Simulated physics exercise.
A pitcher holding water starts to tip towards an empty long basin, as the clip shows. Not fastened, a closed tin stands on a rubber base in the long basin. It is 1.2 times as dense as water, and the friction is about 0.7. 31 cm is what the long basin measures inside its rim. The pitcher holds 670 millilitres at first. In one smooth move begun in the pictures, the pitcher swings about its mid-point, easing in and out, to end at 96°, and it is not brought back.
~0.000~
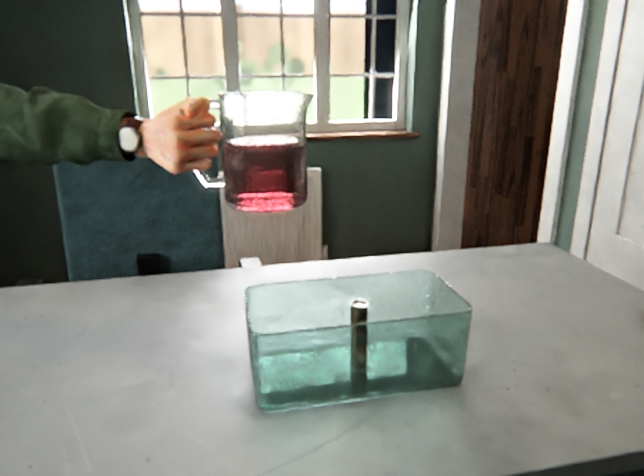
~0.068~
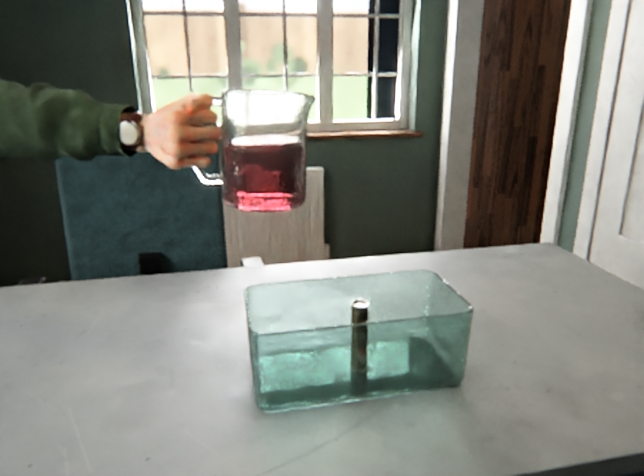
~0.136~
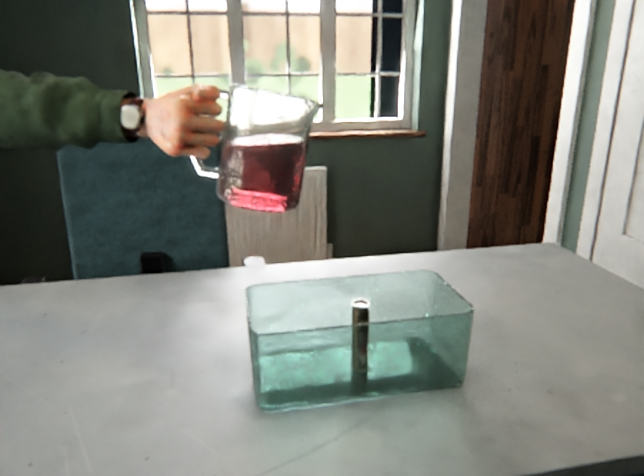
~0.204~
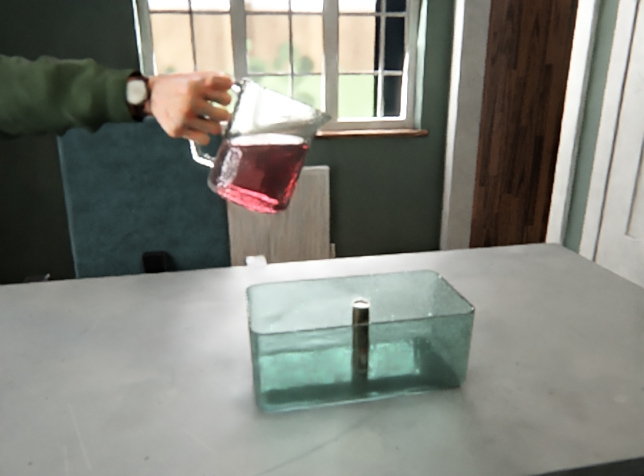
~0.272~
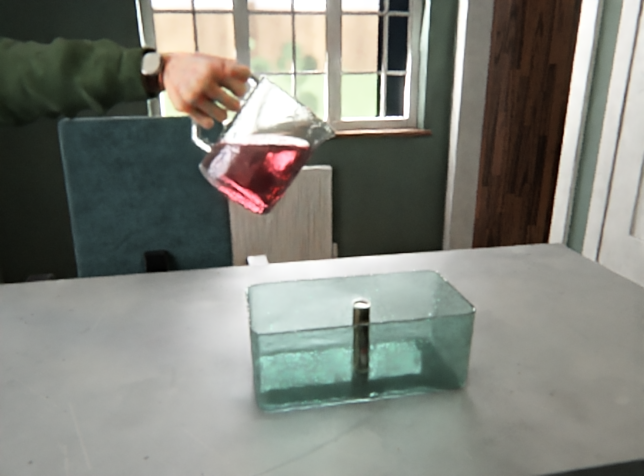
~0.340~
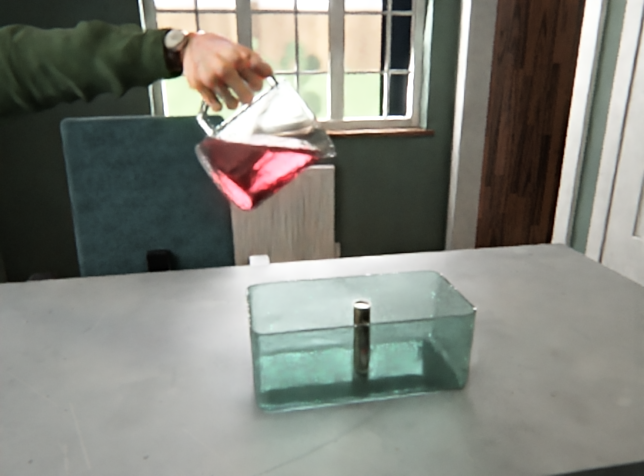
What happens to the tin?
It's still up.
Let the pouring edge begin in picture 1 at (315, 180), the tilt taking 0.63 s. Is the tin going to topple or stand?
Then it tips over.
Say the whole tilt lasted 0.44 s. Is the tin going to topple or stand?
The tin stays on its base.
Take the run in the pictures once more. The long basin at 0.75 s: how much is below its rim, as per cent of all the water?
Roughly 34 per cent.
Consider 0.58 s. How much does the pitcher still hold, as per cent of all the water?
72 %.
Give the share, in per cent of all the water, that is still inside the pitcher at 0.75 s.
34 per cent or so.
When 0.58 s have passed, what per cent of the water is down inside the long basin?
Roughly 1 percent of it.
Then, 0.58 s in, the tilt is 94° and 72 per cent is still to pour; the tin stands where it began.
Then, 0.75 s in, the tilt is 96° and 34 per cent is still to pour; the tin stands where it began.
Then, 0.93 s in, the tilt is 96° and 16 per cent is still to pour; the tin stands where it began.
Then, 1.13 s in, the tilt is 96° and 7 per cent is still to pour; the tin stands where it began.
Finally, the tin stands where it began.
